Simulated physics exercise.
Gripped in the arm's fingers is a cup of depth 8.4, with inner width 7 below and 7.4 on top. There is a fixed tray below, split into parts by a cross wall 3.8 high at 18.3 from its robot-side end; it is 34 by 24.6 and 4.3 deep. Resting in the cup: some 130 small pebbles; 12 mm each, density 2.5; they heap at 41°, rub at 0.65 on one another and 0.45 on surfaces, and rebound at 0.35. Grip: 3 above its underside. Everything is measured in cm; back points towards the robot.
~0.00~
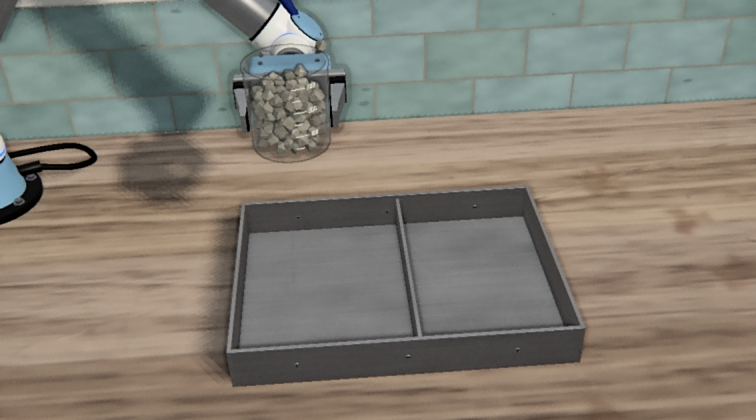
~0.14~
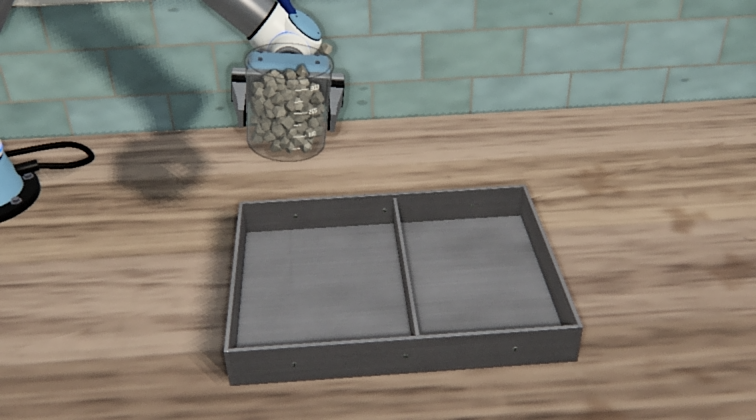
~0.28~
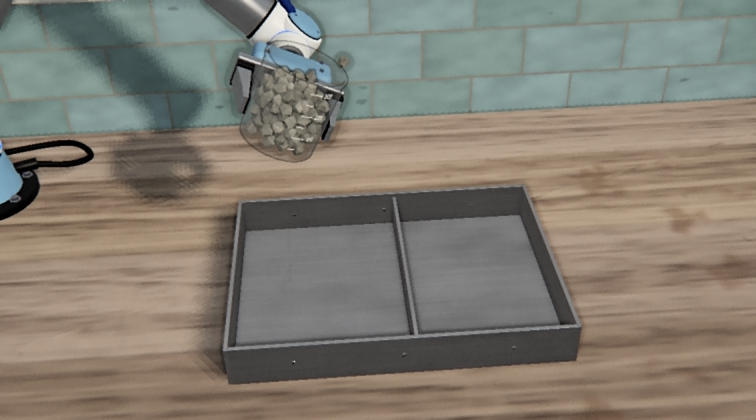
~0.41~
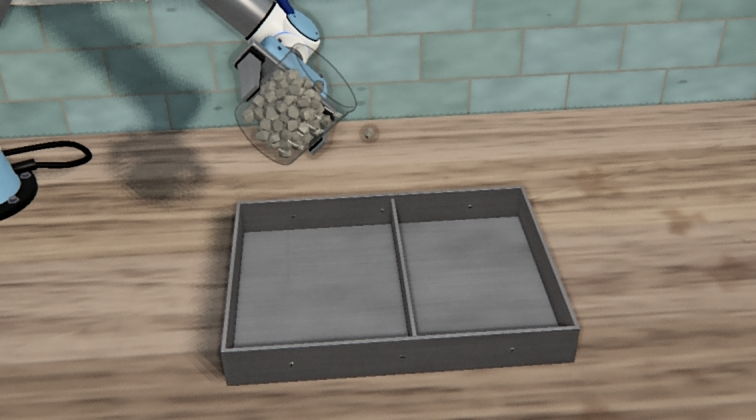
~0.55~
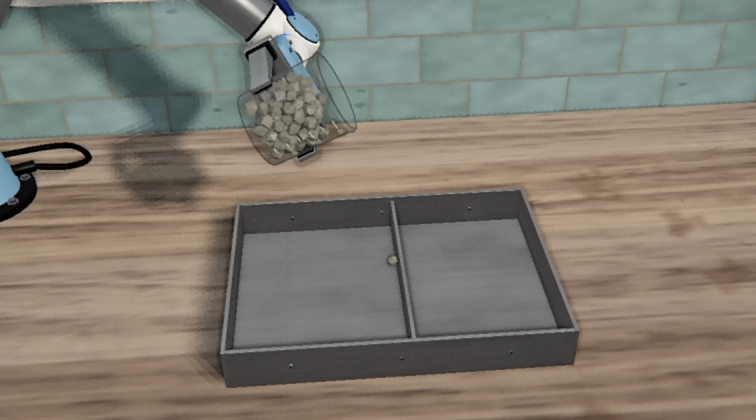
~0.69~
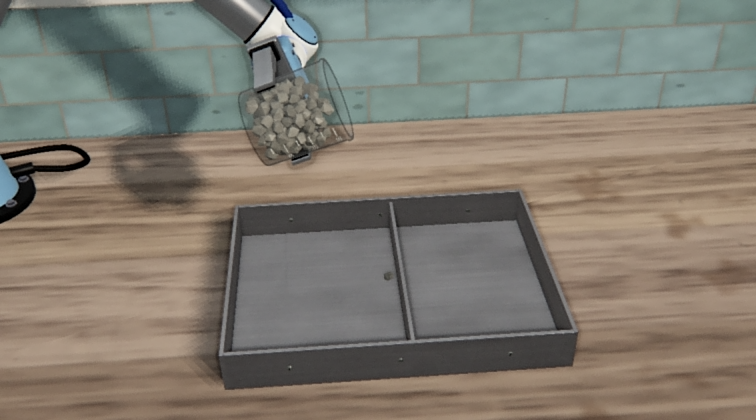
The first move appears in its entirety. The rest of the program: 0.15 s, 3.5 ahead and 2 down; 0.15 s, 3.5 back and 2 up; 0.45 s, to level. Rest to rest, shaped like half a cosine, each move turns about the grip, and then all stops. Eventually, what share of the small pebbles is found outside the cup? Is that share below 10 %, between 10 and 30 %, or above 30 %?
The share is below 10 %.
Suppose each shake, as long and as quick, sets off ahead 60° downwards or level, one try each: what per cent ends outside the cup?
Near 5 and 10 percent respectively.
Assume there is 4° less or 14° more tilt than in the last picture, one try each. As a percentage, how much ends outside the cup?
I'd say close to 5 and 15 per cent, in that order.
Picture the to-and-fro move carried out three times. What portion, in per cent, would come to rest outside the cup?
That share would be near 5 percent.
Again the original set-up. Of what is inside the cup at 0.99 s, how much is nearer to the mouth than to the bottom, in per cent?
About 40 percent.
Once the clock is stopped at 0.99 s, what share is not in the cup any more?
About 5 per cent so far.
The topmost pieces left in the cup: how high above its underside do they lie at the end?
Height at rest: Approx. 8.5 cm.
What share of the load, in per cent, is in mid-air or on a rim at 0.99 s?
4 %.
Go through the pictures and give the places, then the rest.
Cup middle at (289, 105), level; upper third of the load around (286, 96), from x 255 to 320, top at y 45; 129 in the cup, in the first picture.
Cup middle at (288, 104), tilted 7° forward; upper third of the load around (281, 95), from x 255 to 325, top at y 50, in the second picture.
Cup middle at (291, 104), tilted 25° forward; upper third of the load around (285, 91), from x 250 to 345, top at y 60, in the third picture.
Cup middle at (294, 107), tilted 46° forward; upper third of the load around (288, 94), from x 250 to 370, top at y 75; 128 in the cup, 1 in flight or on a rim, in the fourth picture.
Cup middle at (296, 112), tilted 64° forward; upper third of the load around (288, 97), from x 250 to 390, top at y 80; 128 in the cup, 1 in the robot-side part, in the fifth picture.
Cup middle at (295, 115), tilted 71° forward; upper third of the load around (287, 99), from x 250 to 390, top at y 85; 128 in the cup, 1 in the robot-side part, in the sixth picture.
After 0.99 s, tilted 71° forward, highest piece 25 above the table; 123 in the cup, 1 in the robot-side part, 5 in flight or on a rim.
After 1.29 s, tilted 18° forward, highest piece 28 above the table; 122 in the cup, 4 in the far-side part, 3 in the robot-side part.
After 1.64 s, level, highest piece 28 above the table; 122 in the cup, 4 in the far-side part, 3 in the robot-side part.
After 2.69 s, level, highest piece 28 above the table; 122 in the cup, 4 in the far-side part, 3 in the robot-side part.
At rest, 122 in the cup, 4 in the far-side part, 3 in the robot-side part. That is 5 % outside the cup.
